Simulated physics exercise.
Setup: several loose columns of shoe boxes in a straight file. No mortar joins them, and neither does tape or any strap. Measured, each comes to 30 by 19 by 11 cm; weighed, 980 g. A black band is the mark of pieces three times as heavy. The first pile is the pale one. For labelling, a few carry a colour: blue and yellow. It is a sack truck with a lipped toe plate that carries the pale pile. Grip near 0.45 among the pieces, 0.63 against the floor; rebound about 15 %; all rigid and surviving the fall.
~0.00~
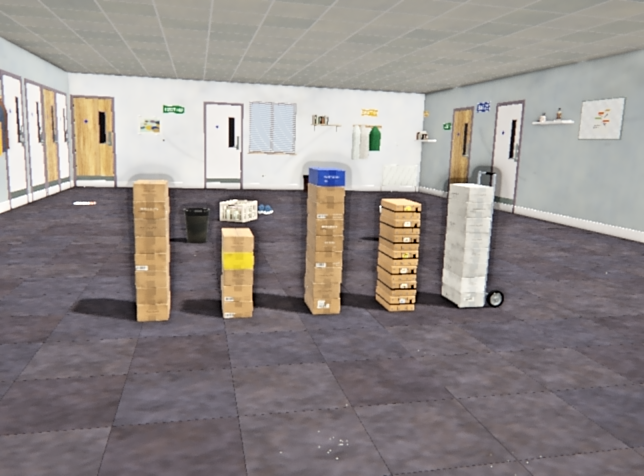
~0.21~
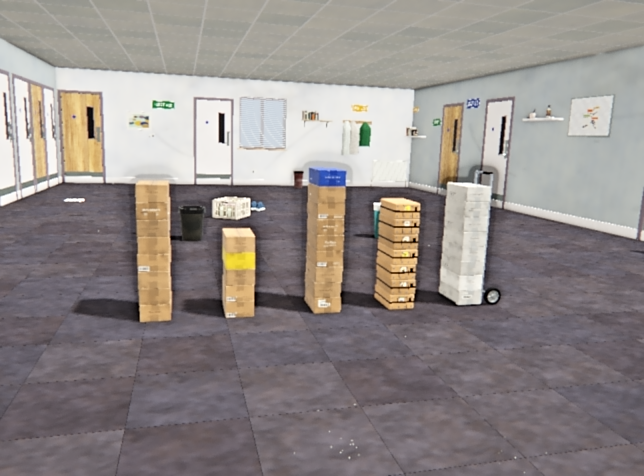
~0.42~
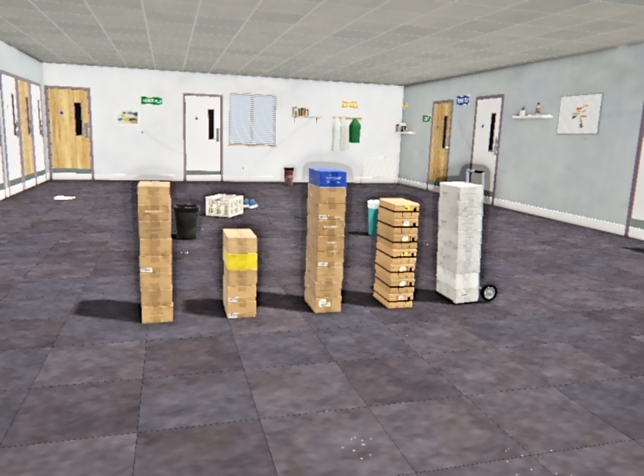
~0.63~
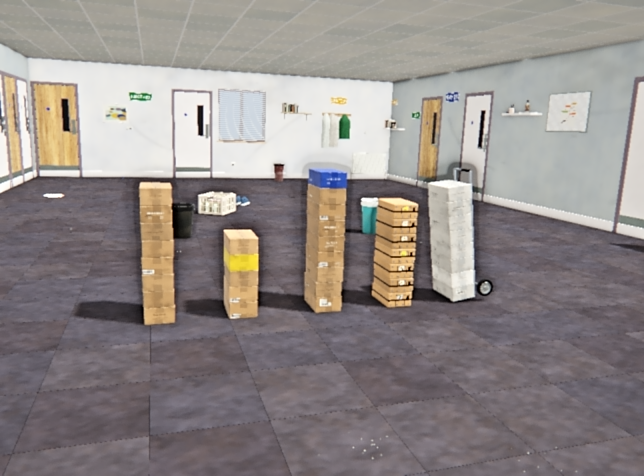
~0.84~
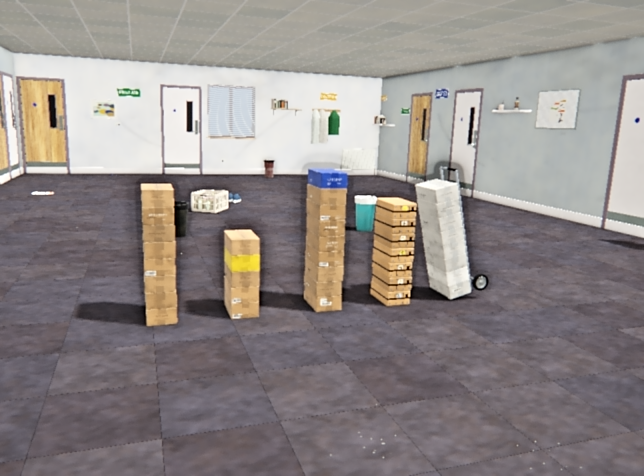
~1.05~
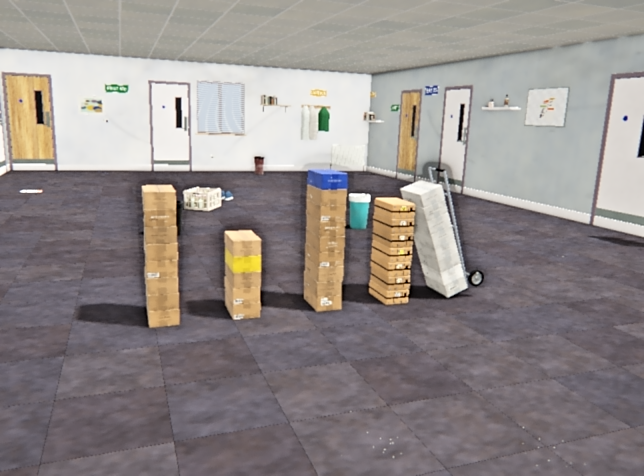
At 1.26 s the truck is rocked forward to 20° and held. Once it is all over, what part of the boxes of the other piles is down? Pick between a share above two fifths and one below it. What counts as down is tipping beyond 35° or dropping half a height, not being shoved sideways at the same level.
A share below two fifths.
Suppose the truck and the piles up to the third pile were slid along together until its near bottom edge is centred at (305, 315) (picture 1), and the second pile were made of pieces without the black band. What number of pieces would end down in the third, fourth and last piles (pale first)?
Third 9, fourth 5, last 8.
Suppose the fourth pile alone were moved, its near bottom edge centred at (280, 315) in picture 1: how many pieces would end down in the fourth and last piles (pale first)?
You'd see fourth at 0 and last at 0.
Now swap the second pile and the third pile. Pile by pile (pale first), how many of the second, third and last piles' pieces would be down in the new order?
After the swap, the second pile would have 8 down, the third 7 and the last 6.
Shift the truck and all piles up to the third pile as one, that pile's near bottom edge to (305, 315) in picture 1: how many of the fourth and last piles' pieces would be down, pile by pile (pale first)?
It would come to fourth 0, last 0.
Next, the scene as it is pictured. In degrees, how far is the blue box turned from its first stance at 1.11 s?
Close to 0° of tilt compared with the start.
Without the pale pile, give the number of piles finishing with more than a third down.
0 in all.
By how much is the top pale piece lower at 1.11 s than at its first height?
5 cm lower.
After 1.11 s, 0 of the pale pile down; none of the 29 other boxes down.
After 1.22 s, 0 of the pale pile down; none of the 29 other boxes down, 1 disturbed.
At rest (2.3 s), 0 of the pale pile down; none of the 29 other boxes down, 1 disturbed; blue box unmoved; yellow box unmoved. That is 0 per cent. As the last picture would show them, middles, blue box near (327, 179), yellow box near (243, 259).
